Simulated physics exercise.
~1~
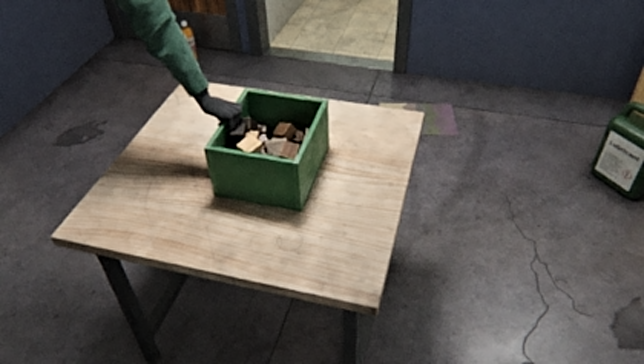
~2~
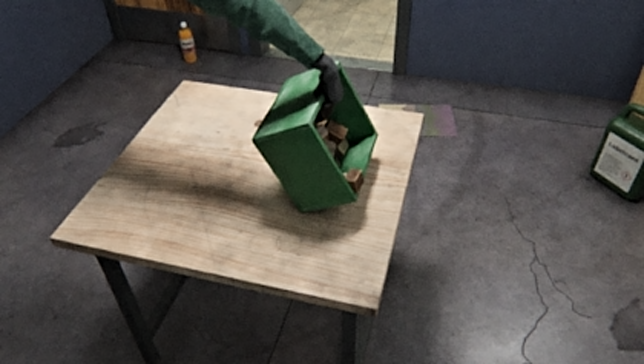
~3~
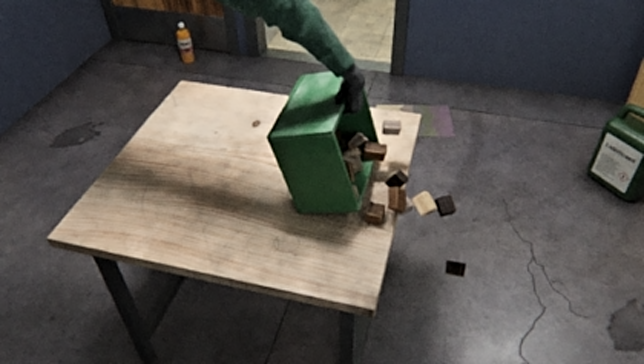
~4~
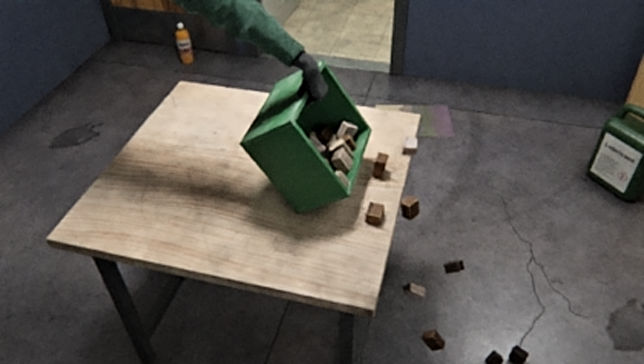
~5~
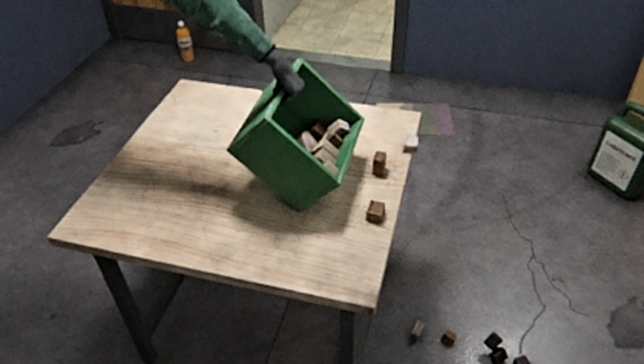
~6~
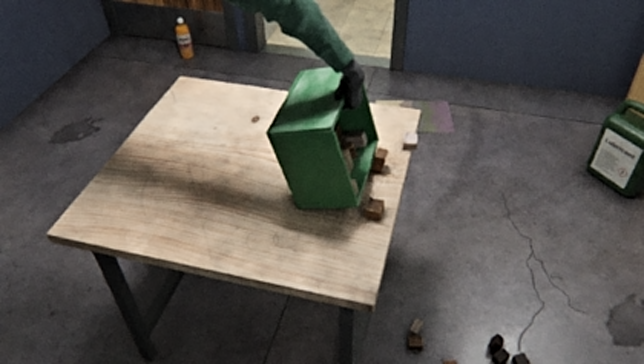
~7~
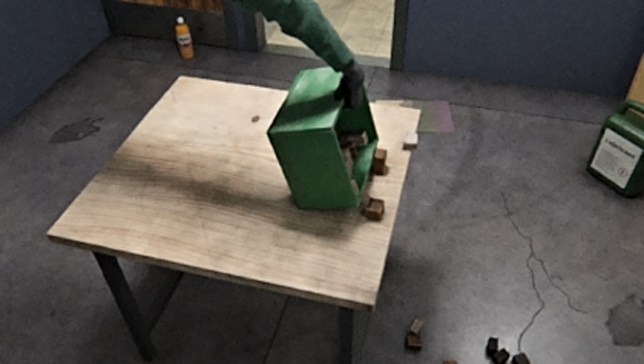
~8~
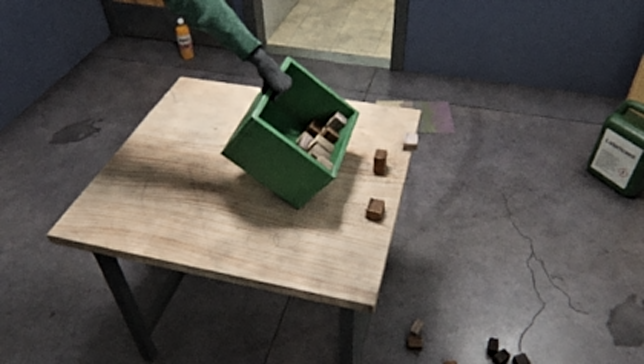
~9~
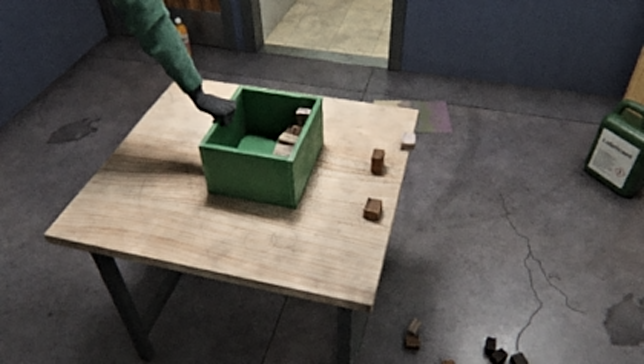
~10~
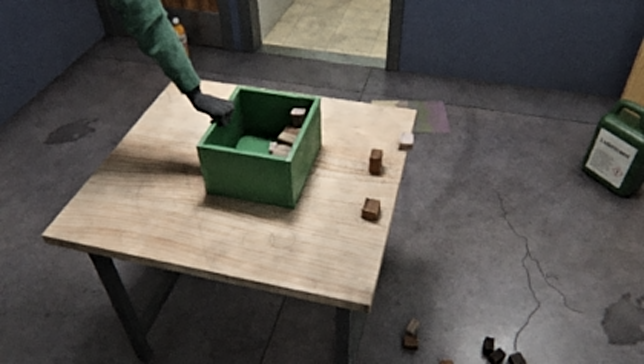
A gloved hand tipped a green crate of small wooden blocks toward the right on a table, spilling some onto the tabletop and floor, then eased it back, tilted it again, and finally set it upright with several blocks still inside.
